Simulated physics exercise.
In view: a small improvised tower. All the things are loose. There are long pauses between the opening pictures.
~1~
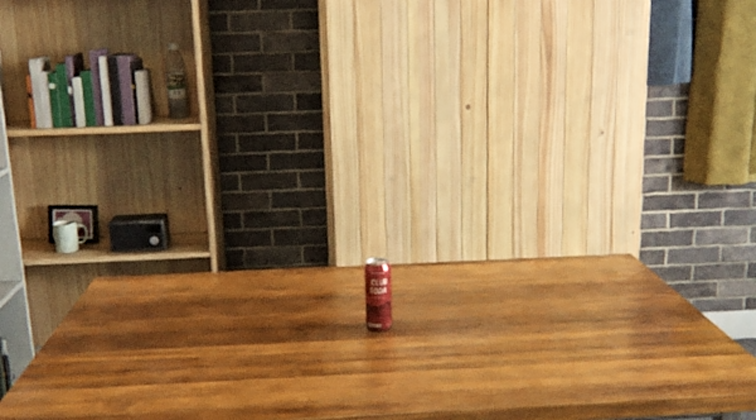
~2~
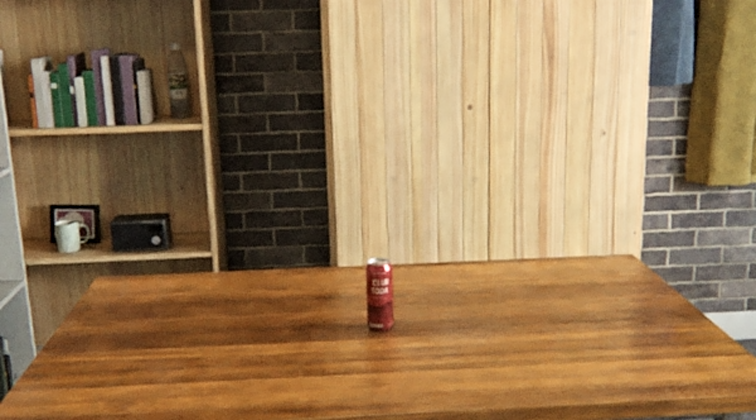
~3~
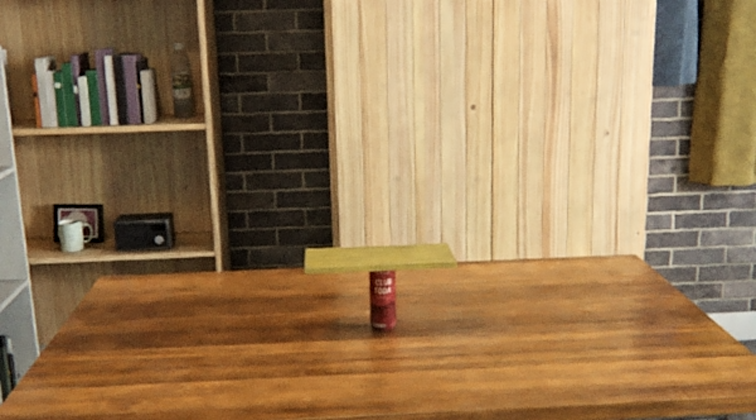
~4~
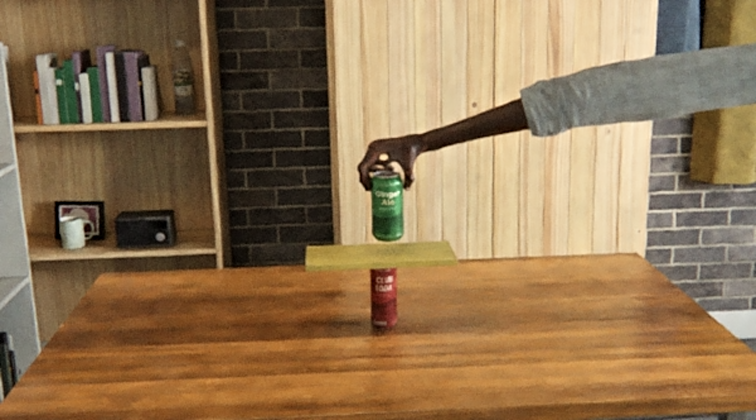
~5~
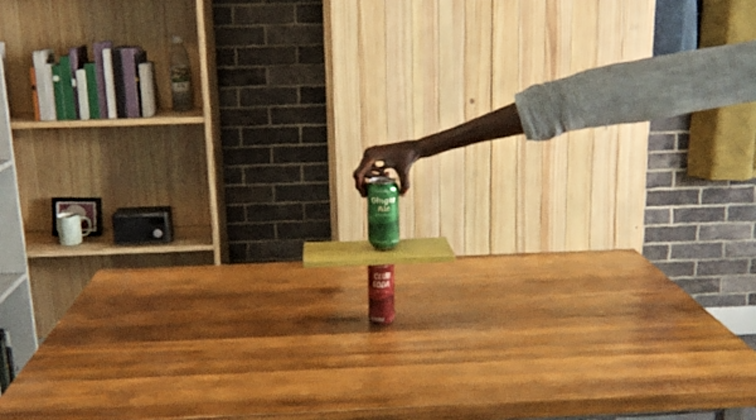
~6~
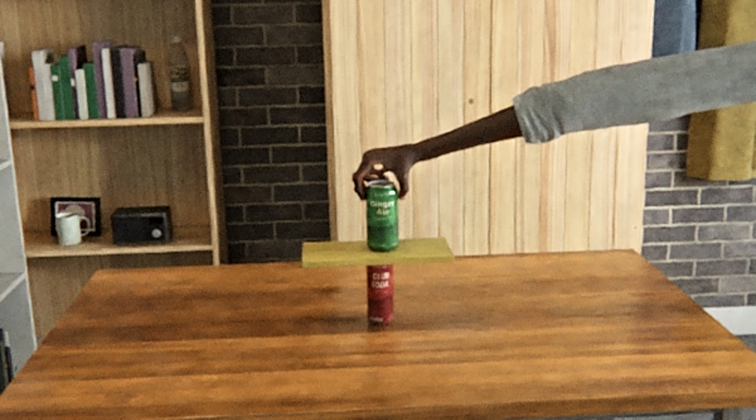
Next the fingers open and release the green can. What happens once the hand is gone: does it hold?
It keeps its balance.
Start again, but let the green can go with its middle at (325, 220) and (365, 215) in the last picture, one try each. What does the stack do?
First, it loses its balance; second, it keeps its balance.
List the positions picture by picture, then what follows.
In the first picture, the last thing is not in view yet.
In the second picture, the last thing is not in view yet.
In the third picture, the last thing is not in view yet; yellow board (379, 258).
In the fourth picture, on its way; green can (387, 207); yellow board (380, 256).
In the fifth picture, on its way; green can (383, 213); yellow board (377, 252).
In the sixth picture, in place under the hand; green can (382, 216); yellow board (376, 252).
Then, 0.30 s on from there, no change.
Then, 1.00 s on from there, green can resting near (382, 217).
In the end, all 3 unmoved. At the end, from the last picture's camera, green can near (382, 217). The stack holds.
